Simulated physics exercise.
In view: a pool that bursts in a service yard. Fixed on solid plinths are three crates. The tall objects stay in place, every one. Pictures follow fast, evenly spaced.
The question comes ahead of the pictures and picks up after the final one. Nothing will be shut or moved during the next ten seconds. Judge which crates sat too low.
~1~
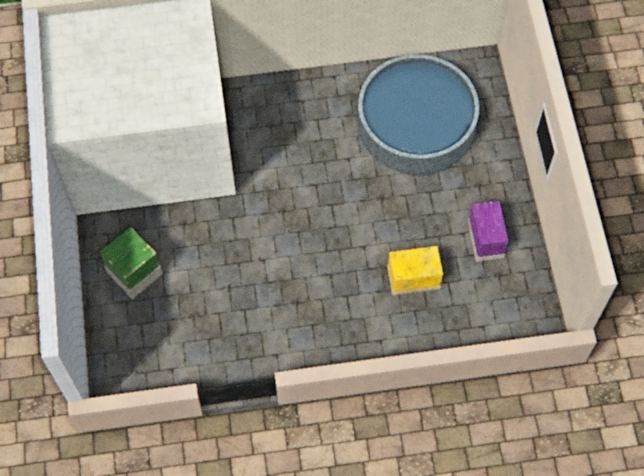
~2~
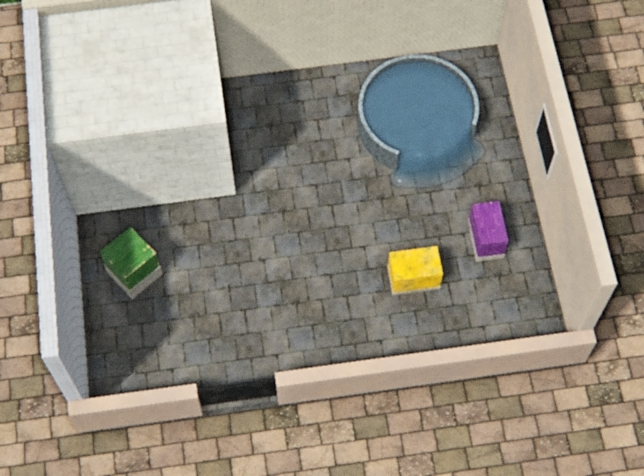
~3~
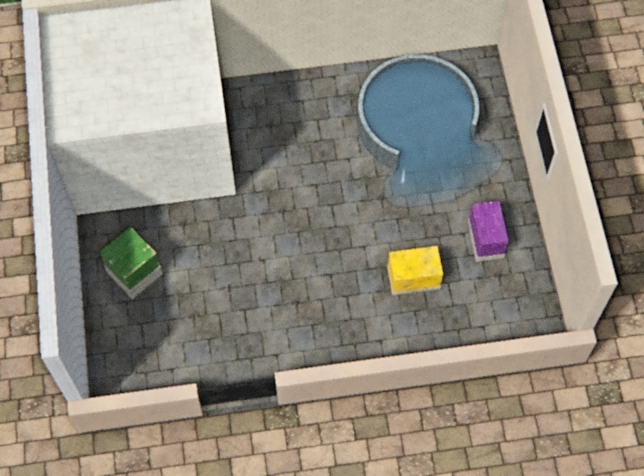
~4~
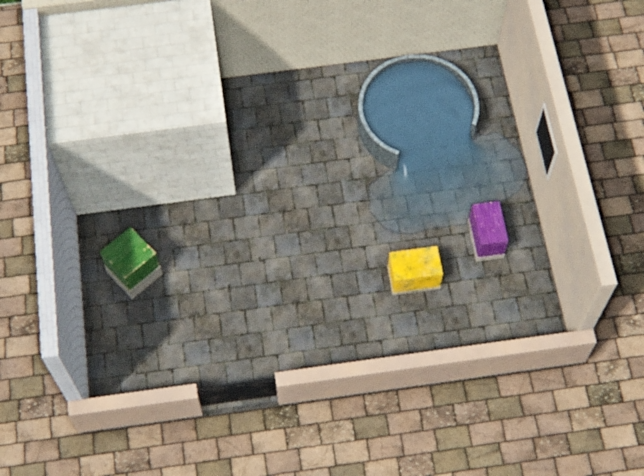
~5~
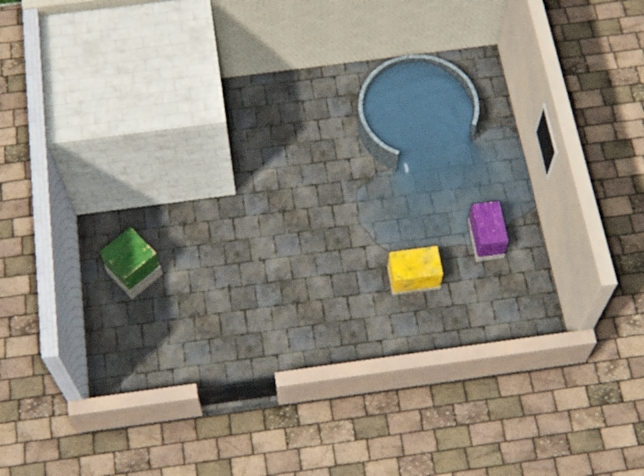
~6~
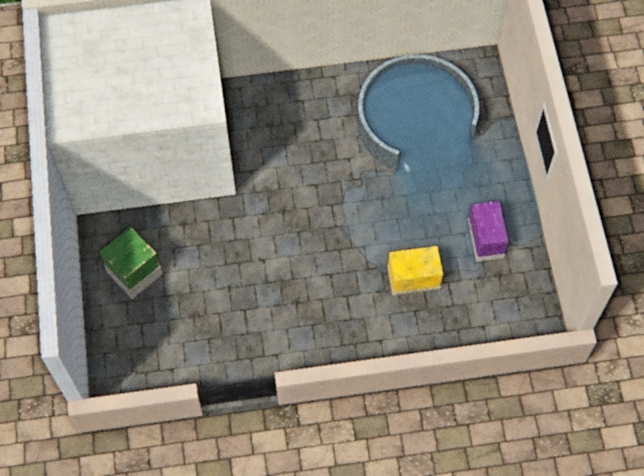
The green crate was not too low. The purple crate was too low. The yellow crate was too low.
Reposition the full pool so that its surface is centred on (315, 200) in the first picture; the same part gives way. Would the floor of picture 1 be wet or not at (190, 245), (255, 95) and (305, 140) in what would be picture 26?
As listed: Not flooded, clear, no water.
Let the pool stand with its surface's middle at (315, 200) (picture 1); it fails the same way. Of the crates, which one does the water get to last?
My pick is the one in green.
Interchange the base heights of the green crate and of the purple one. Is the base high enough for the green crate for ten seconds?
Outcome, green crate: Not reached.
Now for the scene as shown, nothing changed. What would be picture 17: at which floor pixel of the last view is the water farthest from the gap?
Somewhere close to (301, 363).
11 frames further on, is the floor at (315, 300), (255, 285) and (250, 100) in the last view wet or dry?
First inundated, second spared, third spared.
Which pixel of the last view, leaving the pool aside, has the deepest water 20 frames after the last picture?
I'd say near (542, 300).
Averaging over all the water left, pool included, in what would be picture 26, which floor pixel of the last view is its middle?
I'd place it roughly at (438, 236).
A moment on, water covers 25 % of the floor; the green crate not reached, the purple crate water round its plinth, the yellow crate water round its plinth.
Next, water covers 30 % of the floor; the green crate not reached, the purple crate water round its plinth, the yellow crate water round its plinth.
Then, water covers 55 % of the floor; the green crate not reached, the purple crate water round its plinth, the yellow crate water round its plinth.
Later, water covers 80 % of the floor; the green crate water round its plinth, the purple crate water round its plinth, the yellow crate water round its plinth.
In the end, water covers 95 % of the floor; the green crate stayed above the water, the purple crate was topped, the yellow crate was topped.
